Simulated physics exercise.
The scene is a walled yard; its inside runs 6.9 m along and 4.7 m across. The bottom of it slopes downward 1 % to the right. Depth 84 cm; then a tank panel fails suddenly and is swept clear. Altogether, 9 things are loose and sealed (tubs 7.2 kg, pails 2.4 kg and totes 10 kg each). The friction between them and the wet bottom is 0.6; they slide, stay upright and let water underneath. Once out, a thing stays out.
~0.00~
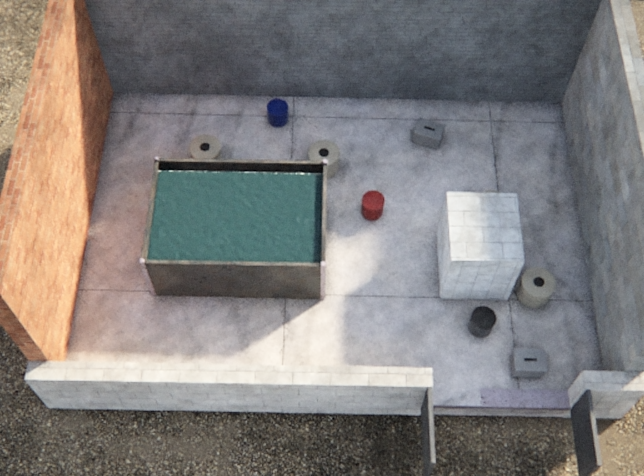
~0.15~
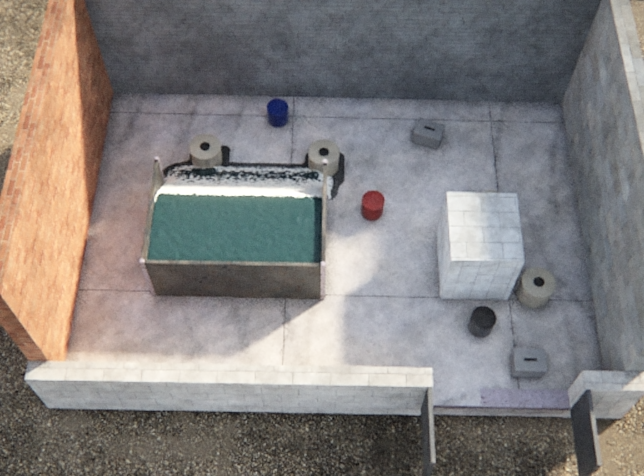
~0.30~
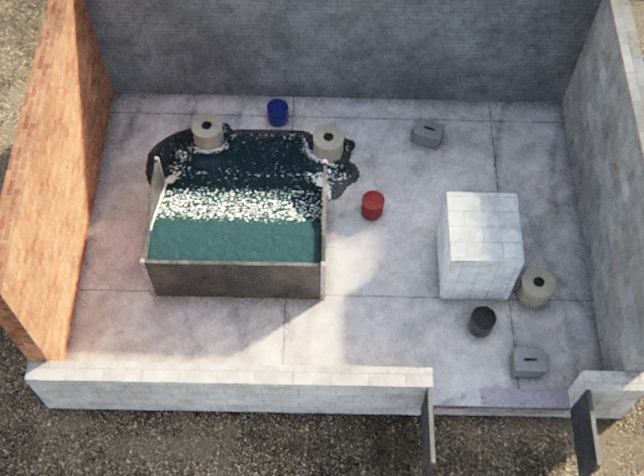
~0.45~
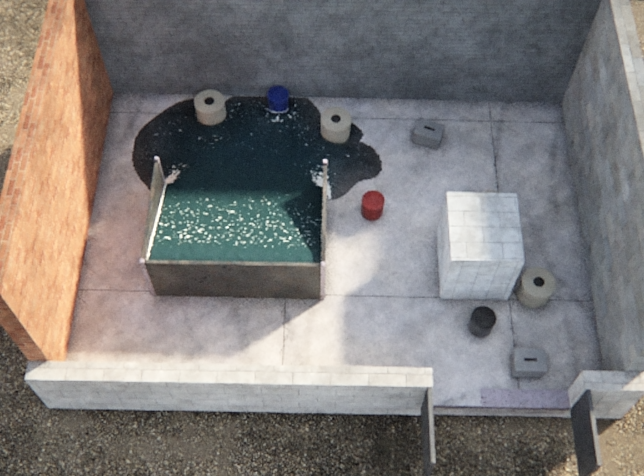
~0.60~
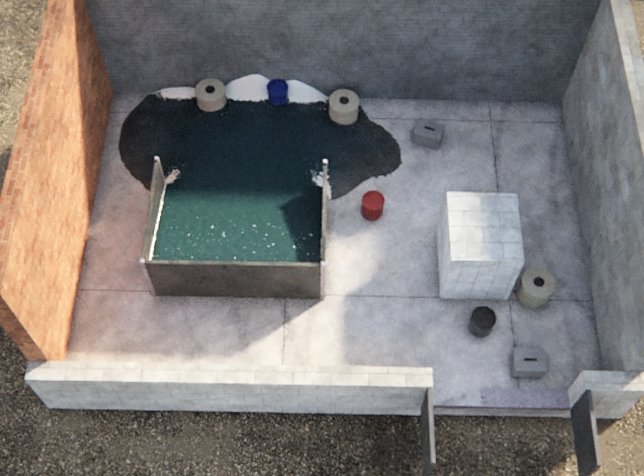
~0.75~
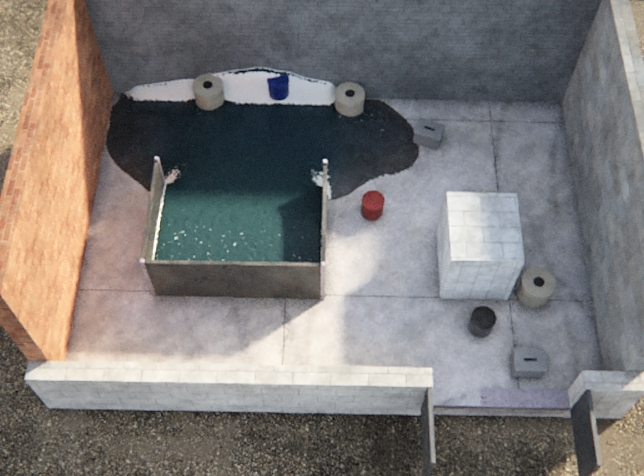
Water pouring from the back of an open tank in a walled yard, spreading to the rear wall and lifting a blue pail.
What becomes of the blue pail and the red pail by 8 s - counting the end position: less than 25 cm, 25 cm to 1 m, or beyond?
The blue pail leaves its spot far behind, the red pail edges off its spot.
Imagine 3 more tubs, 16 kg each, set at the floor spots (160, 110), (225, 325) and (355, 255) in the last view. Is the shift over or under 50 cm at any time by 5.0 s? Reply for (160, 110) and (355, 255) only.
So it goes across the line, then behind the line.
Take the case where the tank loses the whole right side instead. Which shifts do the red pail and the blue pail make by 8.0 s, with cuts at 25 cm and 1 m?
In that case the red pail winds up well away while the blue pail creeps a small distance.
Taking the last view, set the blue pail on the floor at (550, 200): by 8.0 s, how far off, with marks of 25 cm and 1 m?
Short answer: It drifts a great distance.
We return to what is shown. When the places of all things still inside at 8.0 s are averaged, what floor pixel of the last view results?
It works out to somewhere near (474, 290) on the floor.
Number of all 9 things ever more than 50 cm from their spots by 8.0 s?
The total is 9.
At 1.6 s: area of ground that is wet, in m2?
13 m2.
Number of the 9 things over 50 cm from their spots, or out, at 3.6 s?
At that moment it comes to 5.
After 1.6 s the blue pail is near (335, 75), 0.9 m from its start, afloat; the red pail is near (373, 200), 0.0 m from its start, aground; 0 of 9 are out; 3 afloat.
After 3.6 s the blue pail is near (568, 139), 4.2 m from its start, afloat; the red pail is near (375, 215), 0.2 m from its start, aground; 0 of 9 are out; 4 afloat.
After 5.6 s the blue pail is near (572, 235), 4.6 m from its start, afloat; the red pail is near (375, 215), 0.2 m from its start, aground; 2 of 9 are out; 4 afloat.
After 8.0 s the blue pail is near (584, 350), 5.5 m from its start, afloat; the red pail is near (342, 178), 0.5 m from its start, afloat; 6 of 9 are out; 3 afloat.
